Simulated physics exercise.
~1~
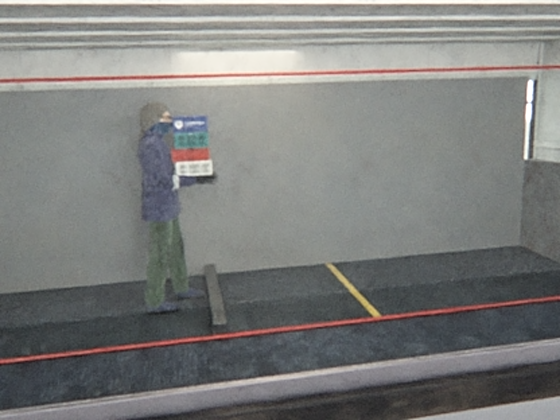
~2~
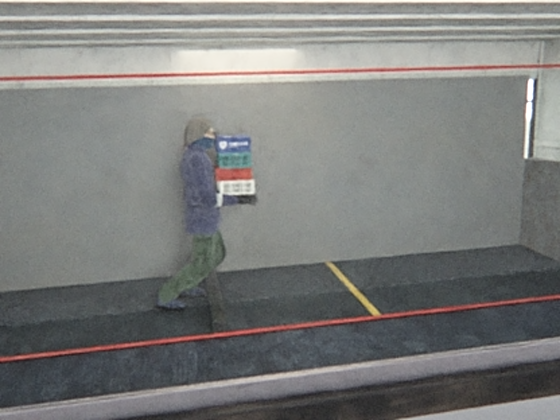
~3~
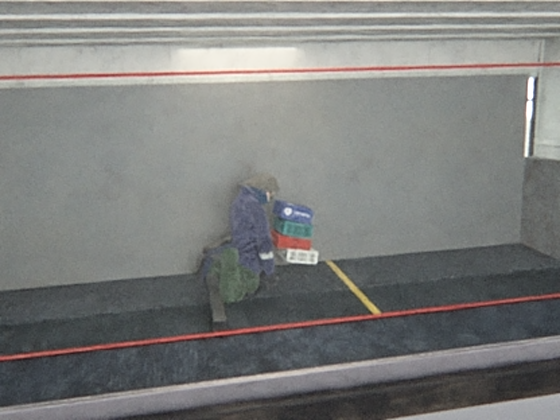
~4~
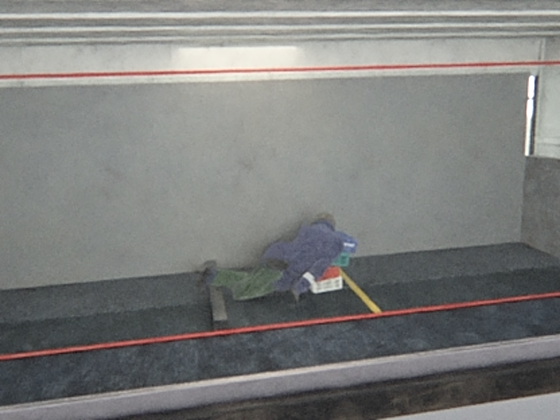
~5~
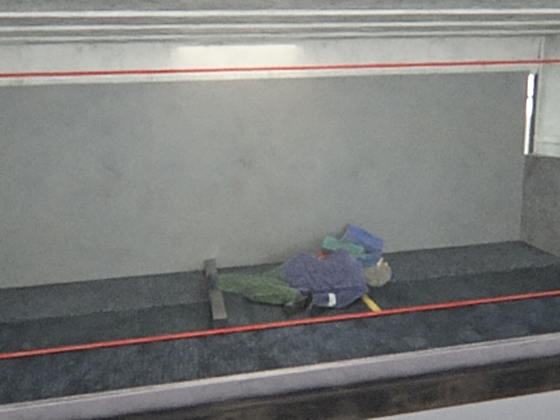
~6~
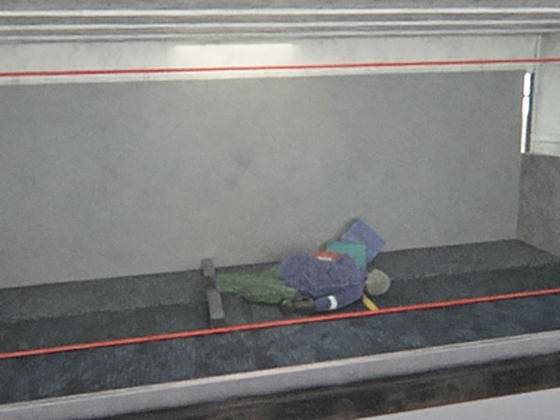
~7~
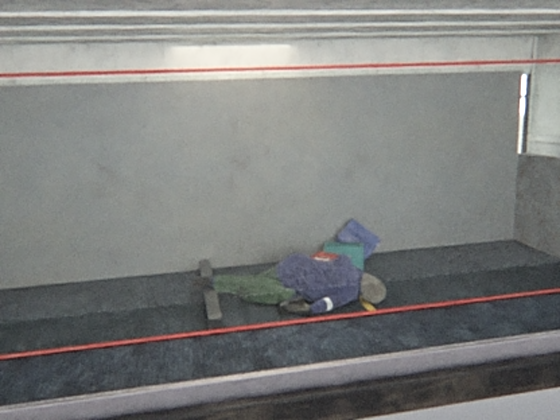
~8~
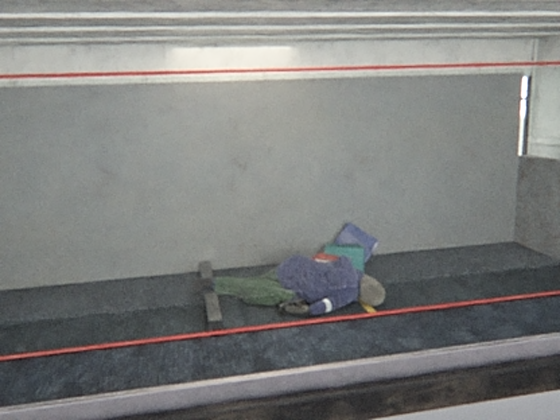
A person carrying stacked boxes stumbles at a low bar and falls flat across them.
